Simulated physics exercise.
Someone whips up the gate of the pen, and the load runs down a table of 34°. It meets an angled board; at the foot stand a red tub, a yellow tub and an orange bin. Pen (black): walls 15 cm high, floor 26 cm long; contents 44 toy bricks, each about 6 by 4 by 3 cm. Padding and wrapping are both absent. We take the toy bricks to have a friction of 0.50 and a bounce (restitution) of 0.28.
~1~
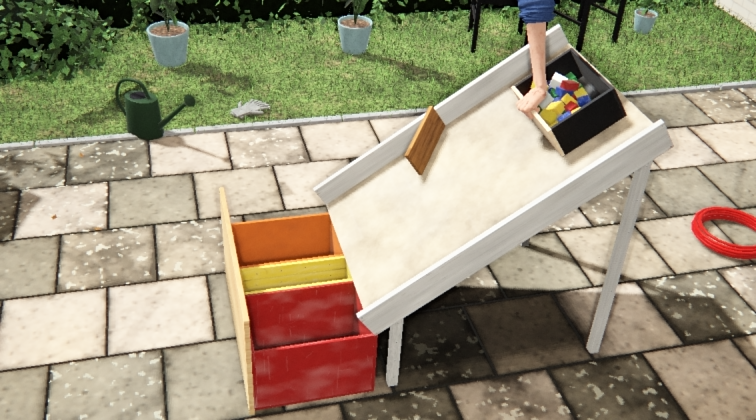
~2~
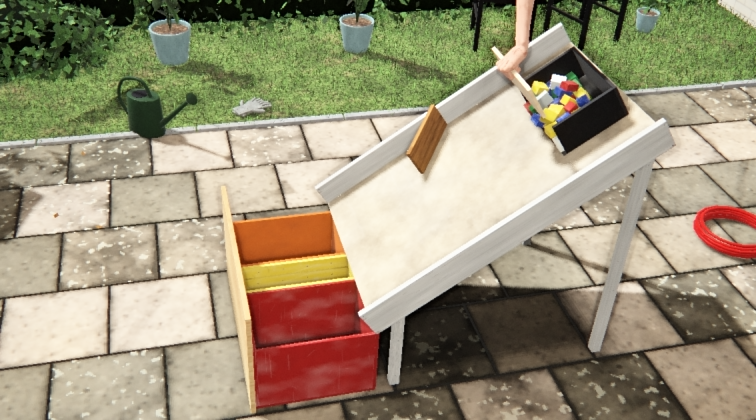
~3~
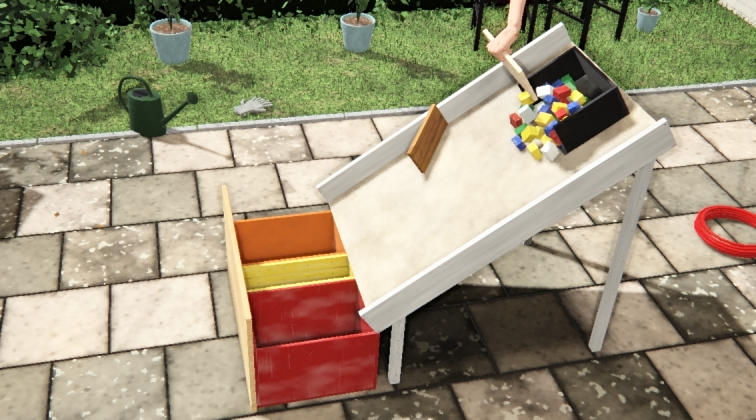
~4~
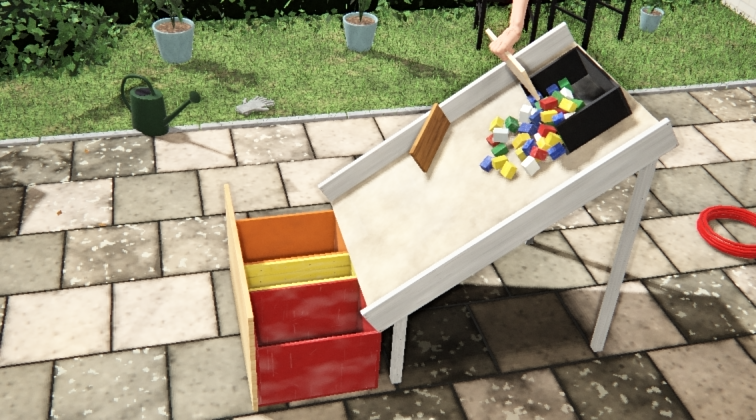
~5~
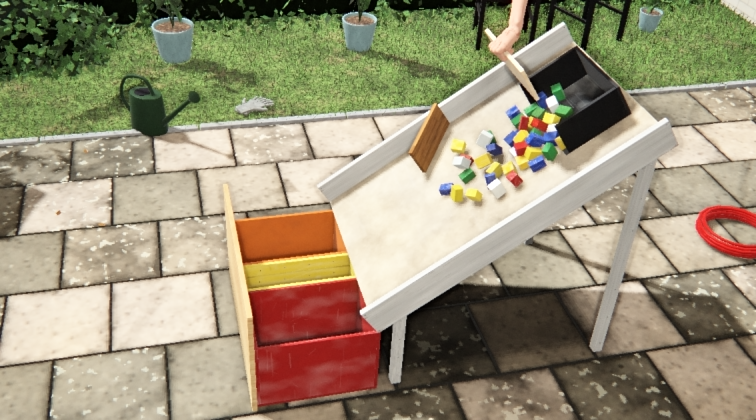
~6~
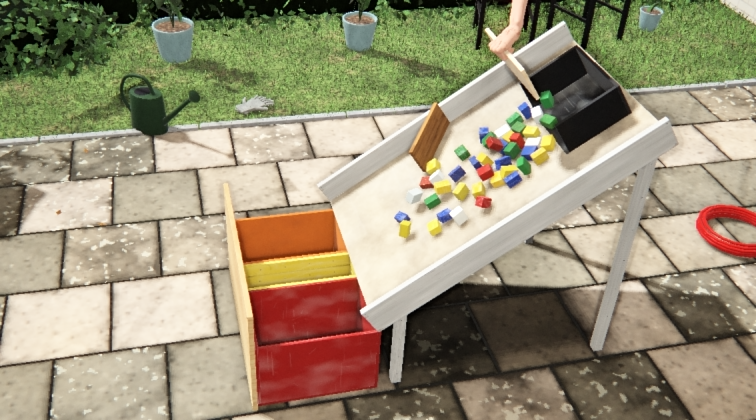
A paved patio edged by grass with potted plants is seen from above at an angle, the view all but still. A pale, white-railed table slopes down leftward from a black pen of coloured bricks, past an angled wooden board, towards orange, yellow and red bins, with a green watering can behind. A hand lifts the pen's gate, and the bricks slide out and spread down the slope.
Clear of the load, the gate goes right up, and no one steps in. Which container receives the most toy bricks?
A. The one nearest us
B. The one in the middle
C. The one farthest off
The one in the middle (B).
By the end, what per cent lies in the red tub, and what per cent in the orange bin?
Around 30 % in the first place and around 15 % in the second.
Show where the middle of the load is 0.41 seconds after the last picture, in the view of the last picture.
Near (384, 234) in pixels.
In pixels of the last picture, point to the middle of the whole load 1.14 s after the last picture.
I'd place it about (273, 328) in the last view.
Then, 0.18 s after the last picture, 1 in the red tub, 41 on the slope and 2 in the air.
Then, 0.41 s after the last picture, 5 in the red tub, 4 in the yellow tub, 1 in the orange bin, 27 on the slope and 7 in the air.
Then, 0.73 s after the last picture, 12 in the red tub, 17 in the yellow tub, 4 in the orange bin, 4 on the slope and 7 in the air.
Final count (1.14 s after the last picture), 14 in the red tub, 23 in the yellow tub and 7 in the orange bin.
